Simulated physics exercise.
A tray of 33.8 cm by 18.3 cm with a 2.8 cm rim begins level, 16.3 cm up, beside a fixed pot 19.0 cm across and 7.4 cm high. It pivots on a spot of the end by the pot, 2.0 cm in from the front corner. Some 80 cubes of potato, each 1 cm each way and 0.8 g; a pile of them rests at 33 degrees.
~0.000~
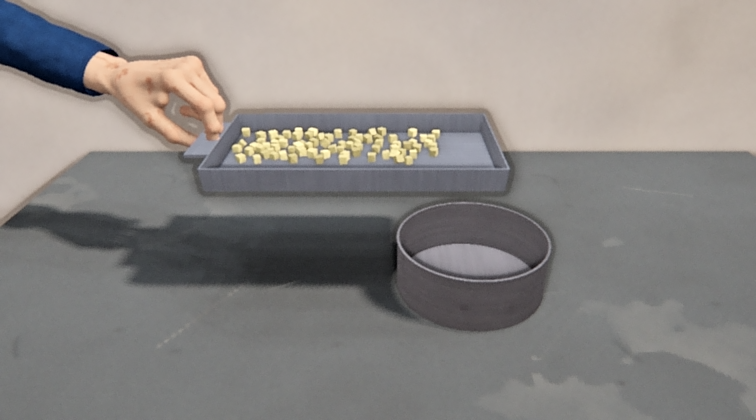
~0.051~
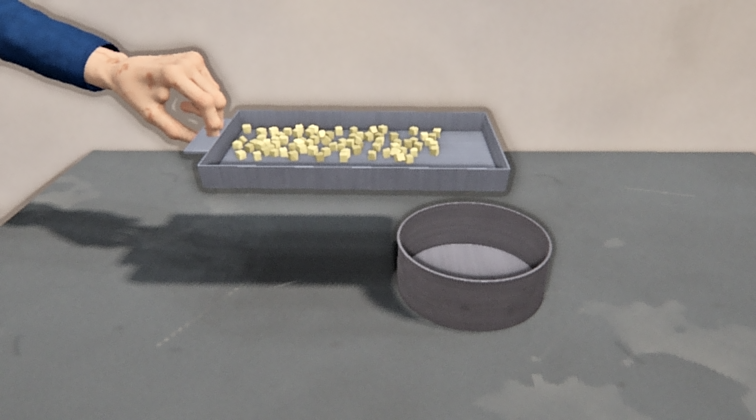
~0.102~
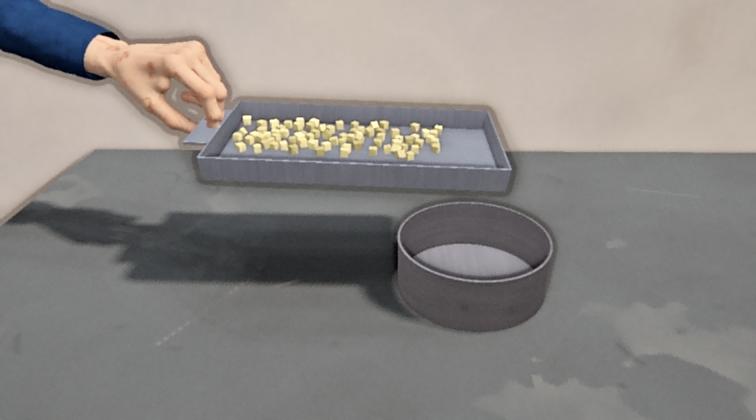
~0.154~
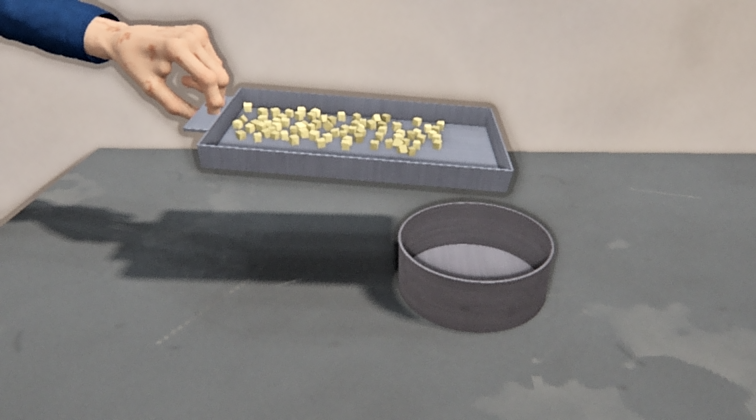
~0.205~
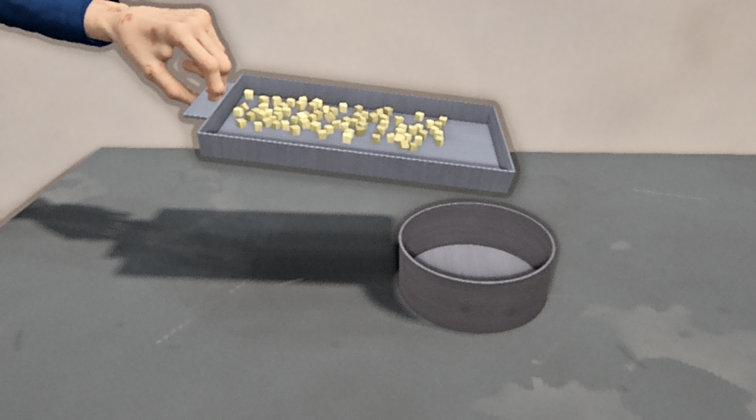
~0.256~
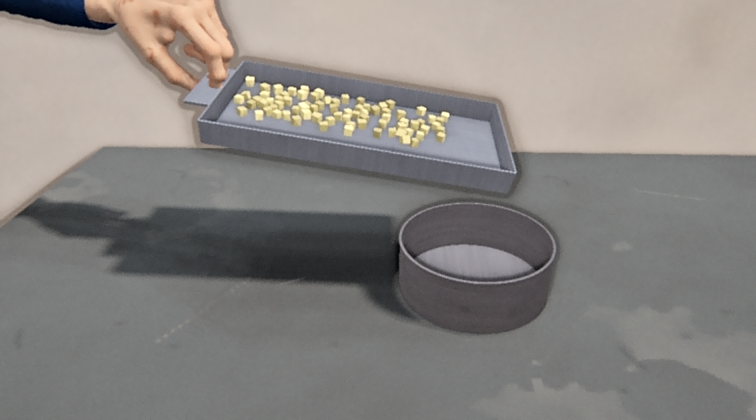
At first, a hand at the left holds a level grey tray scattered with small pale yellow cubes above a dark table, near a round, empty pot. Then the hand raises the tray's left end, slowly at first and then faster, leaving it slanting gently down toward the right, the cubes barely shifting.
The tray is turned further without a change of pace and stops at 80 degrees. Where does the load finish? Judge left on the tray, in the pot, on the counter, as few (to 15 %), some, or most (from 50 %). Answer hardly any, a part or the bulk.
Tray: The bulk, pot: Hardly any, counter: A part.
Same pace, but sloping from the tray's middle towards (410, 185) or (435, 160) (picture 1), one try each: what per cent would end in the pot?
About 10 and 5 per cent.
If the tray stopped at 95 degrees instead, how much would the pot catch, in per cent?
It would be near 30 per cent.
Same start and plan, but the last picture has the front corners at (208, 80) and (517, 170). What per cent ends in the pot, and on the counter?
Pot 5, counter 45.
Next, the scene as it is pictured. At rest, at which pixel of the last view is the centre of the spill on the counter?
Near (672, 369).
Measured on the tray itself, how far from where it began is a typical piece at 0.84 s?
Some 7 cm.
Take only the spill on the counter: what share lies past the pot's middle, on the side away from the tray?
Some 100 per cent.
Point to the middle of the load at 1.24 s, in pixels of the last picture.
Near (521, 173).
After 0.84 s, tilt 43 degrees; the tray holds 100 %, the pot 0 %.
After 1.24 s, tilt 65 degrees; the tray holds 70 %, the pot 0 %.
After 1.71 s, tilt 80 degrees; the tray holds 60 %, the pot 5 %.
In the end, at 2.8 s, tray 60 %, pot 10 %, counter 35 %.
